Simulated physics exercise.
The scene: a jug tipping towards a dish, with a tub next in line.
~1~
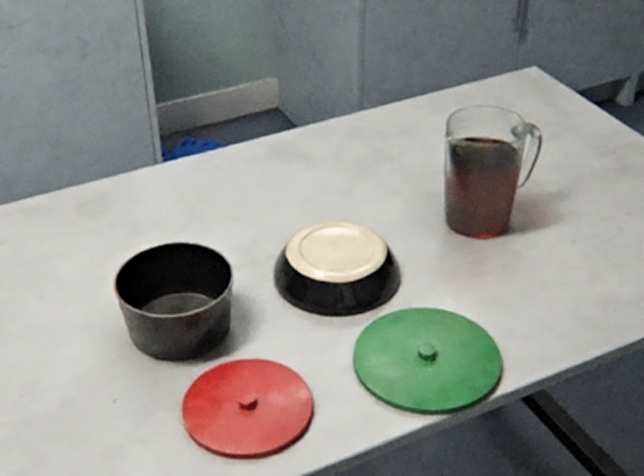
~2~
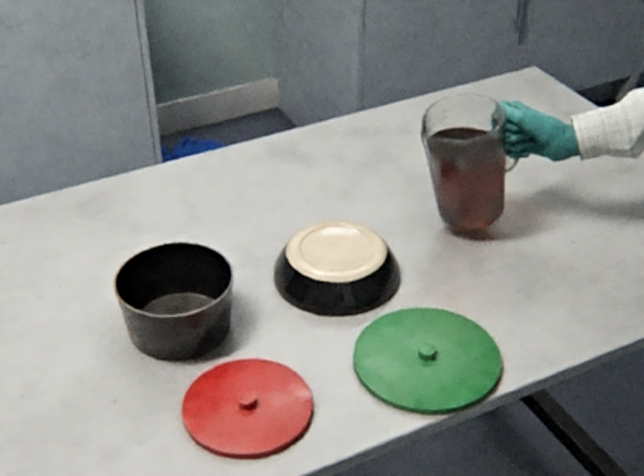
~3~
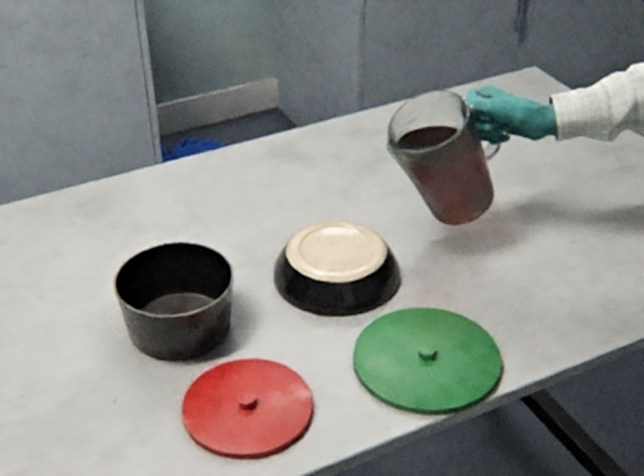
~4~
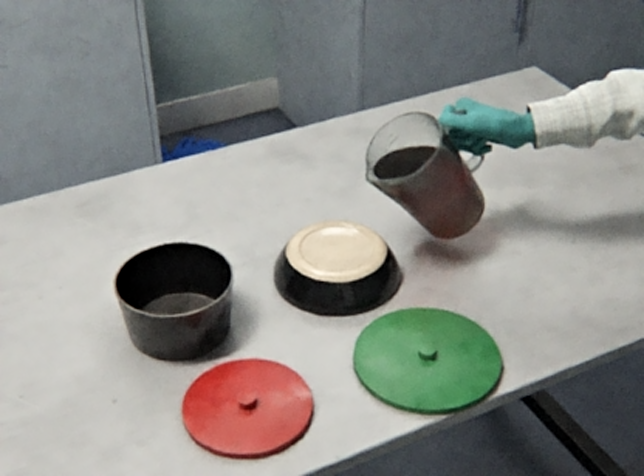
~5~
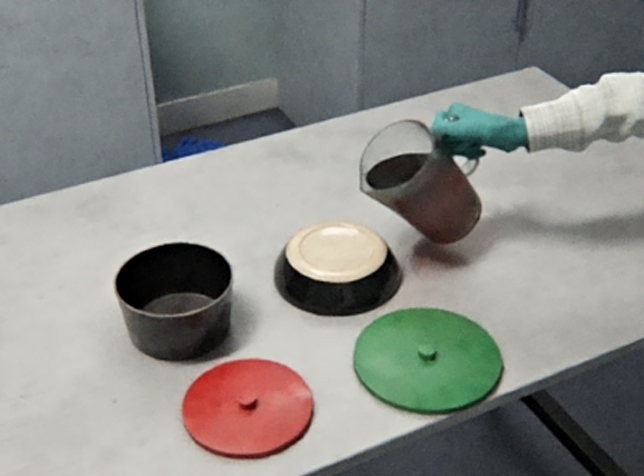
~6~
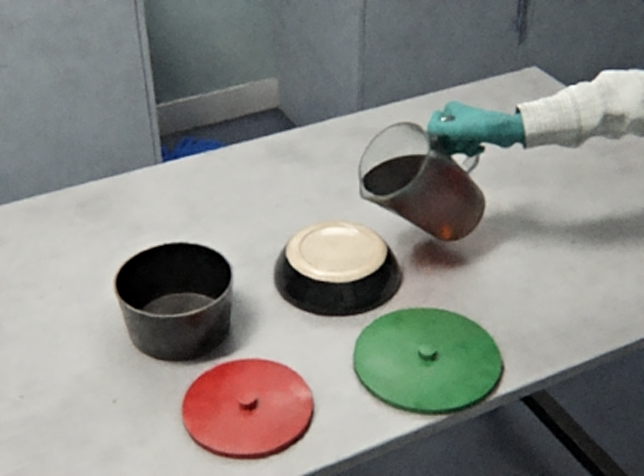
On a pale grey table, a glass jug of dark reddish liquid stands behind an upside-down black dish, an open dark tub, and red and green lids. A teal-gloved hand reaches in from the right and grips the handle, then lifts the jug leftward and tilts it toward the dish, its liquid still inside.
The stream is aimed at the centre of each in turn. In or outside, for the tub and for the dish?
The tub catches it; the dish gets none inside.
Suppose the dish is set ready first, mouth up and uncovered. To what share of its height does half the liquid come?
Roughly 55 per cent.
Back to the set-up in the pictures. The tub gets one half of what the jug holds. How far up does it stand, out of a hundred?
Roughly 40 per cent.
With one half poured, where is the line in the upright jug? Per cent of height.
Near 35 in a hundred.
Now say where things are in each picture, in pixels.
In the first frame, at the start; jug (482, 172) about two thirds full; dish (337, 263) upside down; tub (177, 304) open.
In the second frame, a hand has the jug; jug about two thirds full, surface at (465, 146); dish (337, 263) upside down.
In the third frame, tilting; jug (445, 160) tipped 25° with all of its load; tub (177, 304) open.
In the fourth frame, no stream yet; jug (429, 178) tipped 35° with all of its load; dish (337, 263) upside down.
In the fifth frame, still nothing leaves it; jug (424, 185) tipped 35° with all of its load; tub (177, 304) open.
In the sixth frame, on the point of pouring; jug (425, 186) tipped 45° with all of its load; dish (337, 263) upside down; tub (177, 304) open.
Shortly, it runs off the upturned base of the dish.
Then, the iced tea goes into the tub.
At the finish, the dish is empty, in a puddle; the tub has its share inside.
